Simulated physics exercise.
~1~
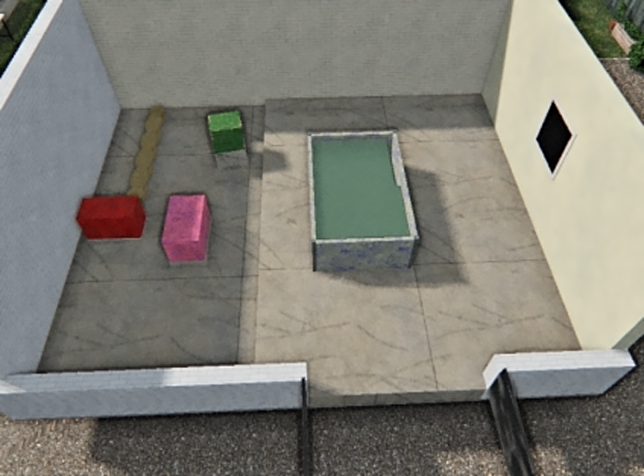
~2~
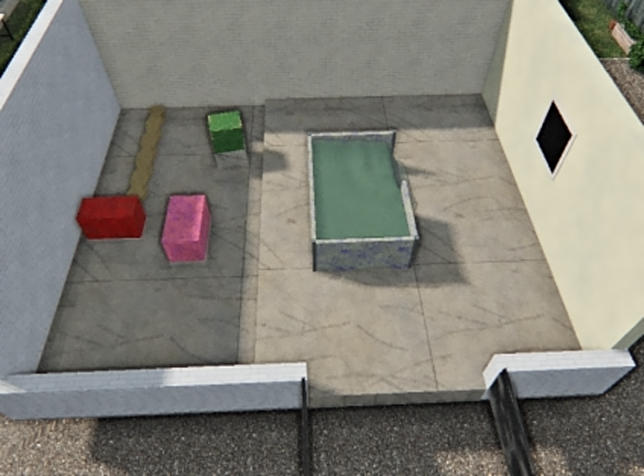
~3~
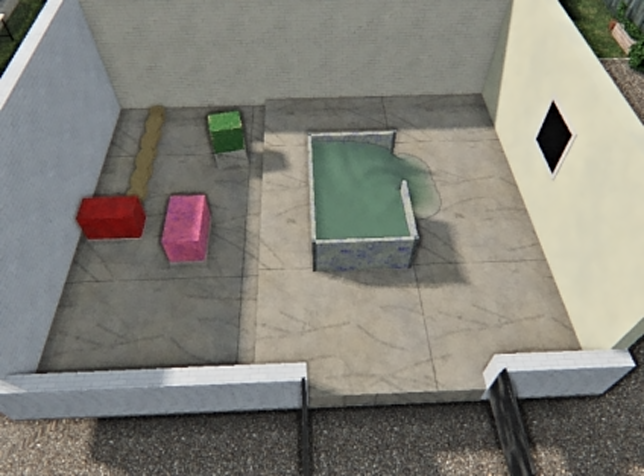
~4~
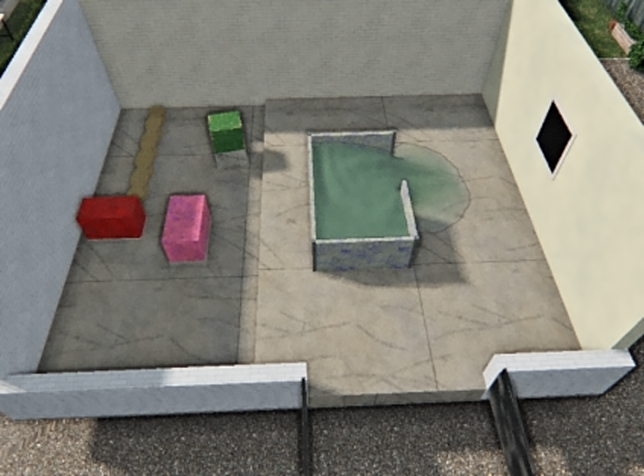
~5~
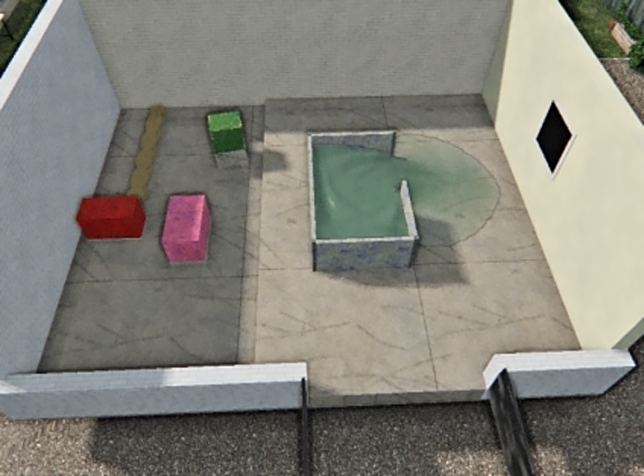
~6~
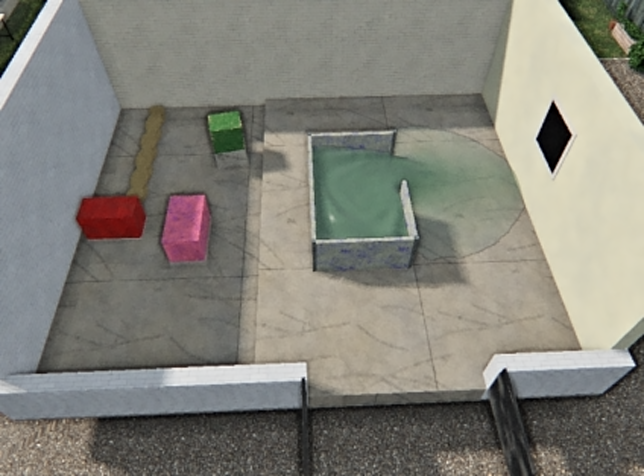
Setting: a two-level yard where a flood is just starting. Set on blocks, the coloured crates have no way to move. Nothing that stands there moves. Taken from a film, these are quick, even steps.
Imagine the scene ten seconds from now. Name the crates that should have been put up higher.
Afterwards, the pink crate ends up dry; the red crate ends up wet; the green crate ends up dry.
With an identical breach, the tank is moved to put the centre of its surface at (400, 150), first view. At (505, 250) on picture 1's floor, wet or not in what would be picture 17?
Submerged.
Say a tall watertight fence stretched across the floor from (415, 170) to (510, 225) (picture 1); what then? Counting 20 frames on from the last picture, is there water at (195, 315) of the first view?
At that place: Not flooded.
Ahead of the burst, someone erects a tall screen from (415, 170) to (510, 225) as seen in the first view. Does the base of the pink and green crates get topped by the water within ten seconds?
Pink: Untouched; green: Untouched.
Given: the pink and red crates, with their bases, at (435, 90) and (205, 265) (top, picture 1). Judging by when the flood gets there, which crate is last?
It's the red crate.
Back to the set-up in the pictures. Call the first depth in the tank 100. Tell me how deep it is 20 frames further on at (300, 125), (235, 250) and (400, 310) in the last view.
In order: 4, 0, 2 %.
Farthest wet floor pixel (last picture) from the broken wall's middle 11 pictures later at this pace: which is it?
Estimated pixel: (585, 368).
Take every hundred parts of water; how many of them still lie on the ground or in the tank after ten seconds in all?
That comes to around 90 in a hundred.
A moment on, water covers 15 % of the floor; the pink crate not reached, the red crate not reached, the green crate not reached.
Next, water covers 20 % of the floor; the pink crate not reached, the red crate not reached, the green crate not reached.
Then, water covers 35 % of the floor; the pink crate not reached, the red crate not reached, the green crate not reached.
Later, water covers 70 % of the floor; the pink crate water round its plinth, the red crate water round its plinth, the green crate water round its plinth.
In the end, water covers 90 % of the floor; the pink crate stayed above the water, the red crate was topped, the green crate stayed above the water.
